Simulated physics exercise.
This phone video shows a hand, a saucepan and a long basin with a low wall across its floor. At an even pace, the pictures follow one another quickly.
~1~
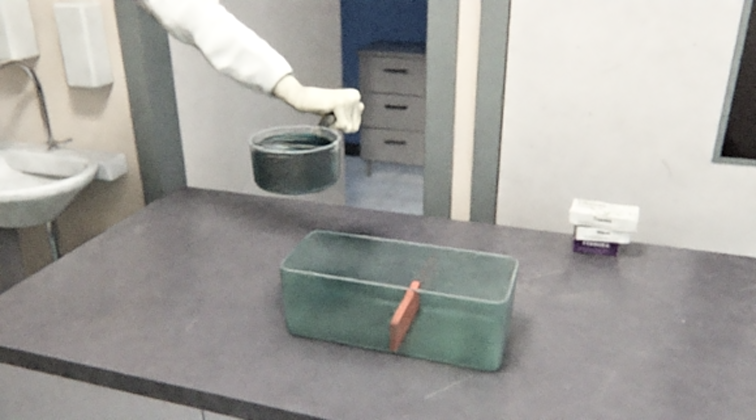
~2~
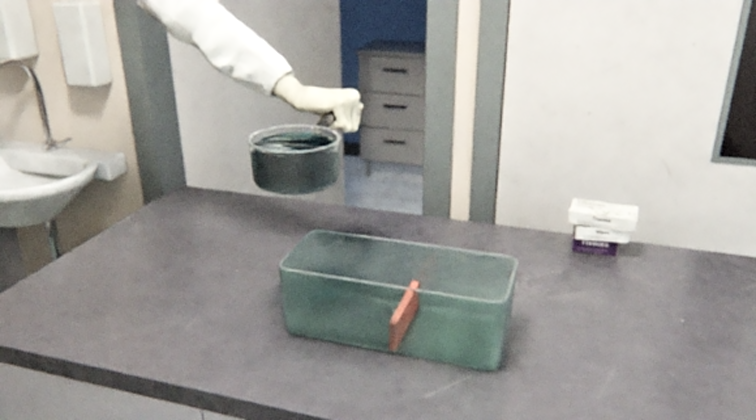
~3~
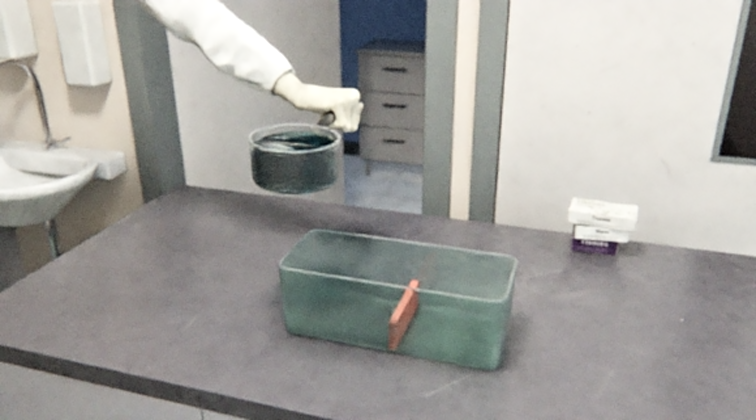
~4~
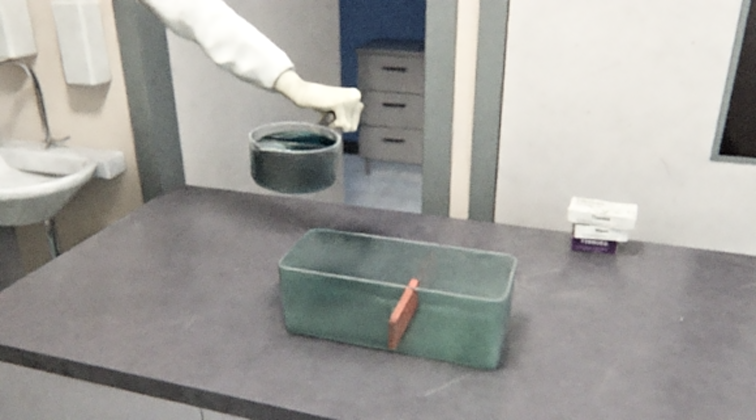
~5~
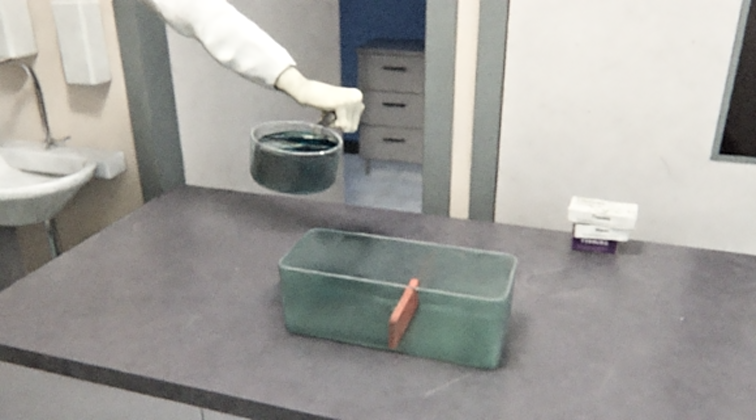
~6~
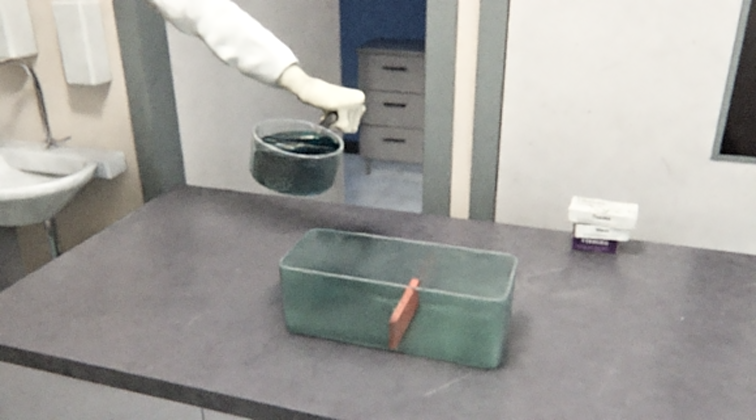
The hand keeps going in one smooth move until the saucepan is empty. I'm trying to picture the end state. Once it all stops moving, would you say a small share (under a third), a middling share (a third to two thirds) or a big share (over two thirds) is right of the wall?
A small share, under a third.
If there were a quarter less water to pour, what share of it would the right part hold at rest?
Roughly 0 percent.
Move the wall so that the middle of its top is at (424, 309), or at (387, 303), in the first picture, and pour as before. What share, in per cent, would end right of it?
It works out to around 10 per cent for the first and around 50 per cent for the second.
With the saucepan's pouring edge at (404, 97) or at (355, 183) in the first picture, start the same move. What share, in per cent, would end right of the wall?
Near 95 per cent for the first start, near 15 per cent for the second.
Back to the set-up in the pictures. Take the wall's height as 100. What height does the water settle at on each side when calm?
Levels: Left around 60 per cent, right around 0 per cent.
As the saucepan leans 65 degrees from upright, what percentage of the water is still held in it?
Around 55 in a hundred has not poured out yet.
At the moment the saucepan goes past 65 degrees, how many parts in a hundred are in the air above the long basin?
It comes to around 35 per cent.
A moment on, the saucepan is tipped part way and 56 per cent is still to pour, 10 is left of the wall and 0 right of it.
Next, the saucepan is tipped on its side and 14 per cent is still to pour, 71 is left of the wall and 3 right of it.
Then the saucepan is tipped on its side and 3 per cent is still to pour, 89 is left of the wall and 4 right of it.
Later the saucepan is tipped on its side and 1 per cent is still to pour, 93 is left of the wall and 5 right of it.
At rest 94 per cent lies left of the wall, 5 right of it and 1 outside.
